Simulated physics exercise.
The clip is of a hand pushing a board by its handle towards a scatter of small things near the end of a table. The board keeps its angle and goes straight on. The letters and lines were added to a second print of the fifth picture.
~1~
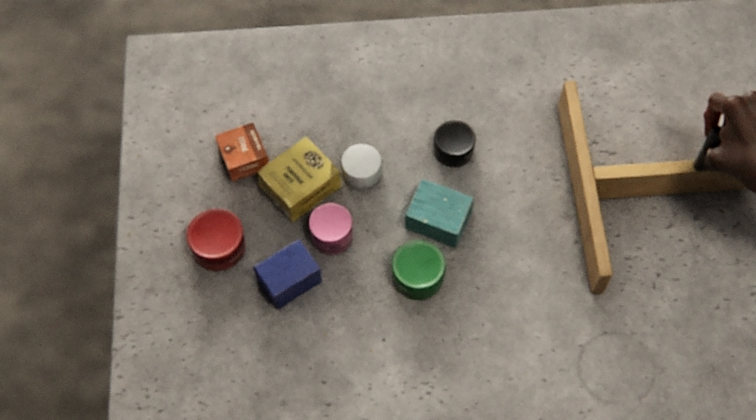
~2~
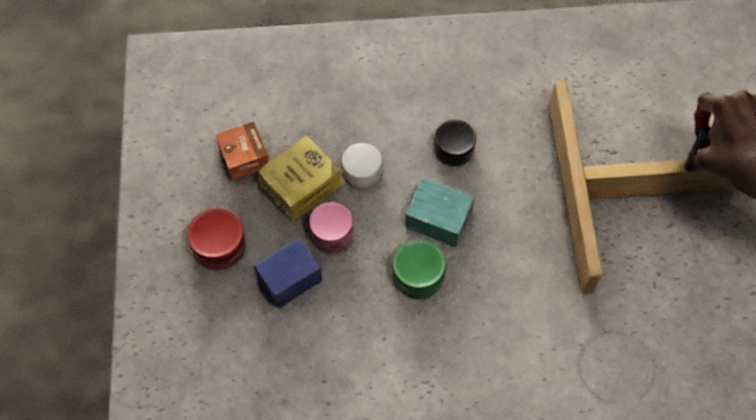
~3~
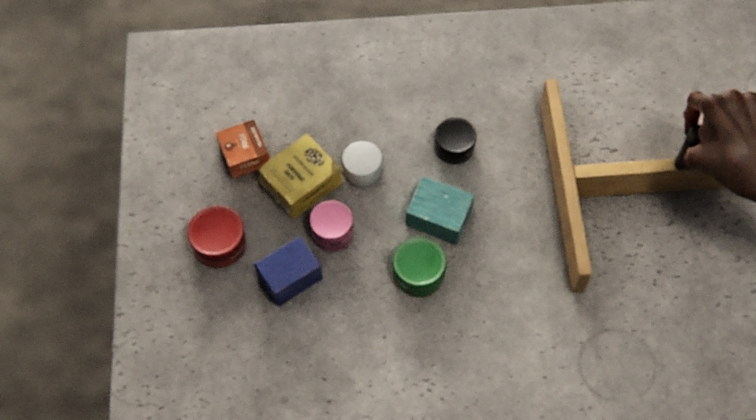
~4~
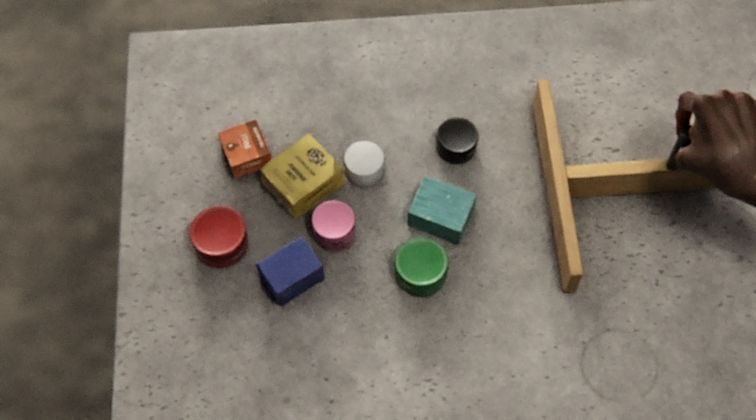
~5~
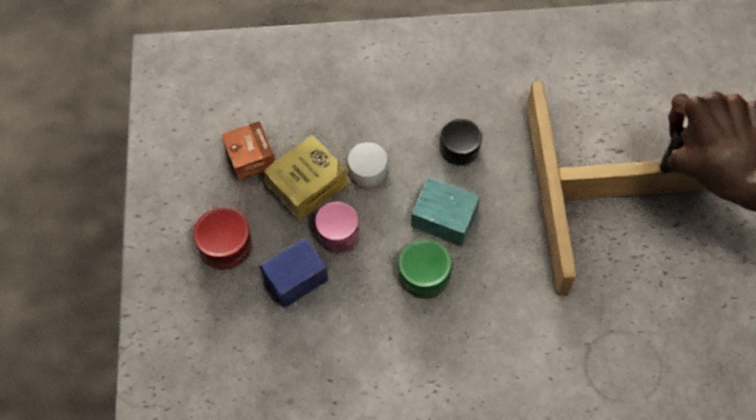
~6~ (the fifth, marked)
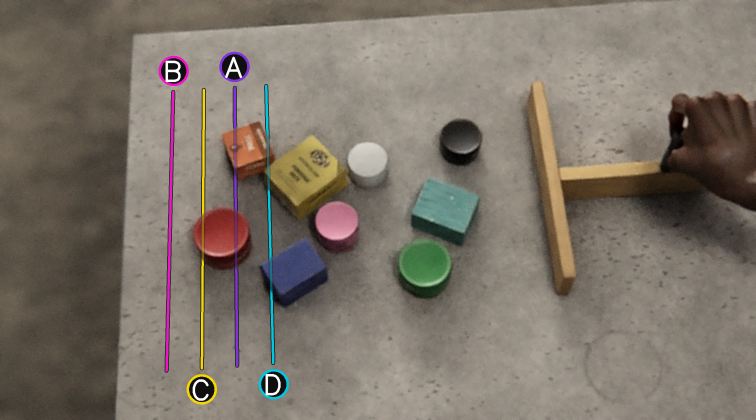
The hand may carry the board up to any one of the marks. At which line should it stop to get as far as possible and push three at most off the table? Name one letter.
C.
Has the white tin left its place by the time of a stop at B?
By then, yes.
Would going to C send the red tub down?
By then, yes.
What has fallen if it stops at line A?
The red tub.
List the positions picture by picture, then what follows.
In the first picture, black tub (454, 144); yellow packet (300, 179); board (587, 173).
In the second picture, board (578, 173); white tin (362, 166).
In the third picture, board (567, 172); turquoise block (440, 210).
In the fourth picture, board (559, 172); blue block (291, 271).
In the fifth picture, board (553, 174); black tub (460, 142); yellow packet (306, 178); pink tub (337, 228).
On the marked copy, A at (236, 217); B at (170, 222); C at (203, 220); D at (270, 215).
With C. Early on, board (428, 183); green tub (401, 271); black tub (394, 146).
Further on, board (300, 192); red tub (170, 244); pink tub (219, 234).
At the end, board (202, 198); red tub over the edge; pink tub (121, 236); one fallen.
As for the rest, A is within the limit but short; B drops four; D is within the limit but short.
